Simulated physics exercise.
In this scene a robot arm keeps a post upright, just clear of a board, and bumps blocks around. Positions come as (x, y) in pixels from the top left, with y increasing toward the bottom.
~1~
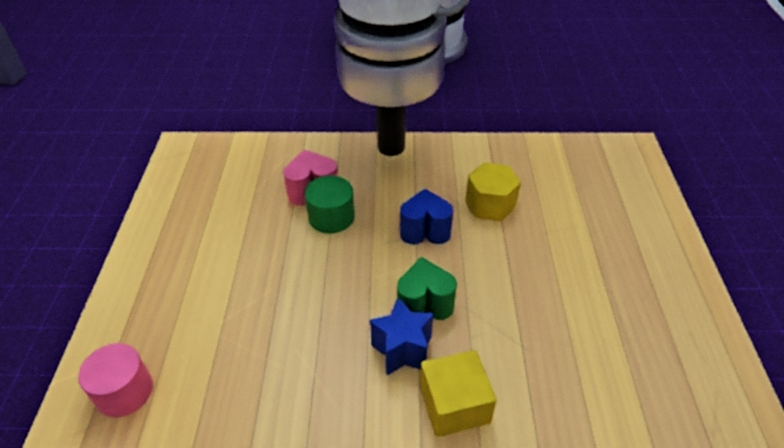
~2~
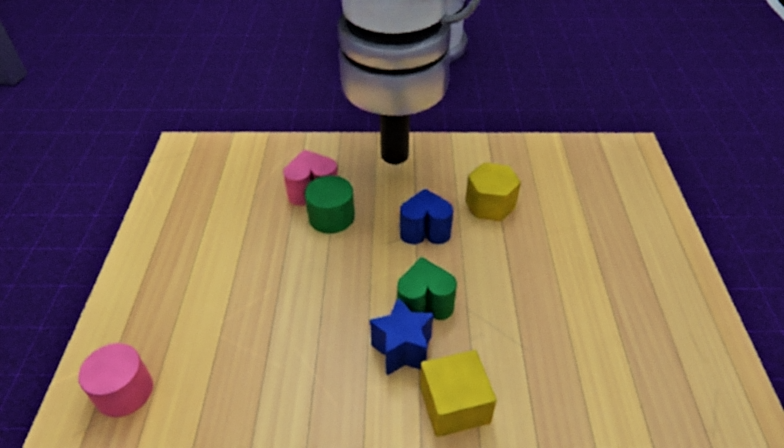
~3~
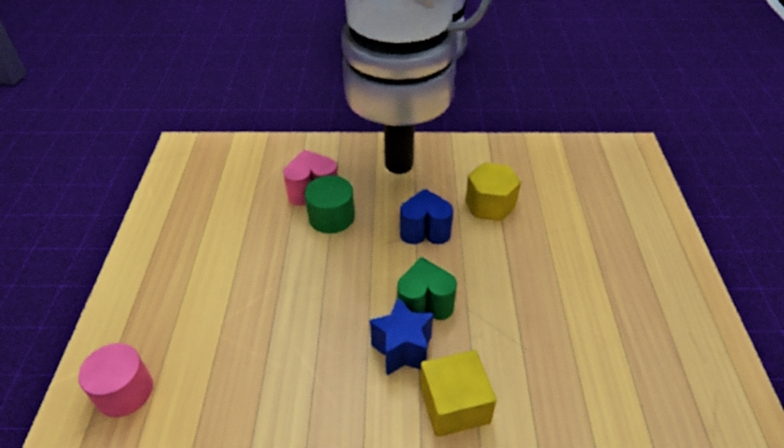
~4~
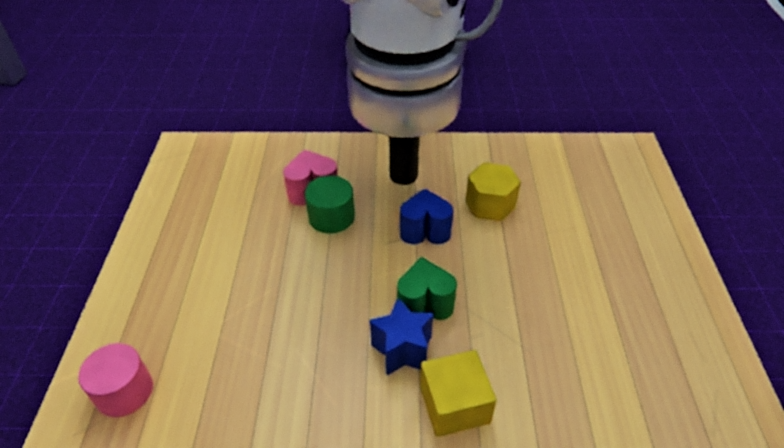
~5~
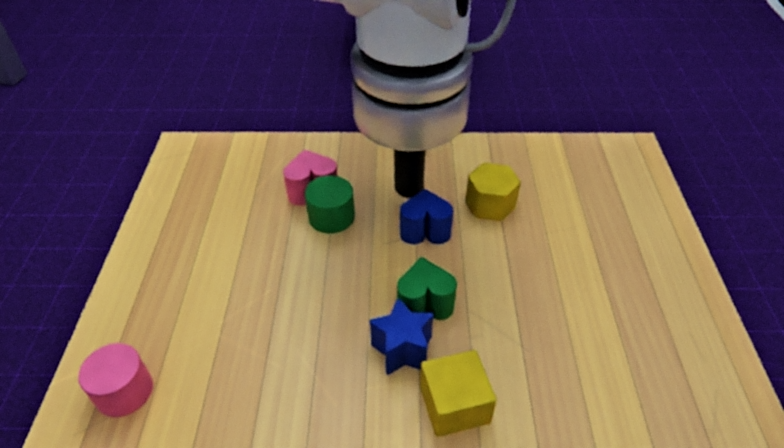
A robot arm with a black post moved slowly forward and slightly right over a wooden board of colorful blocks, drawing close to the blue heart, while all the blocks stayed still.
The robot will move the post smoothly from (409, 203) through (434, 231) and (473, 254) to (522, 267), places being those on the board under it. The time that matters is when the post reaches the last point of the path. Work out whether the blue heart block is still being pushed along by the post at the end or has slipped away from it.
The post loses it on the way.
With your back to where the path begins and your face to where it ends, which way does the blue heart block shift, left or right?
Rightward.
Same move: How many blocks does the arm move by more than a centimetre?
Displaced: One.
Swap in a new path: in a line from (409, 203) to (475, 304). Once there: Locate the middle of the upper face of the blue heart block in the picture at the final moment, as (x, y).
Its top centre is at about (464, 310).
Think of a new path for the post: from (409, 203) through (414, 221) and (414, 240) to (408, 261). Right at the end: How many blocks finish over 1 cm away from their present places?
I count one.
The first path, step by step. One third of the way, post (435, 218); blue heart block (439, 232), turned 40° clockwise.
Two thirds of the way, post (476, 241); blue heart block (452, 249), turned 80° clockwise.
At the end, post (525, 253); blue heart block (452, 249), turned 80° clockwise; yellow six-sided block unmoved.
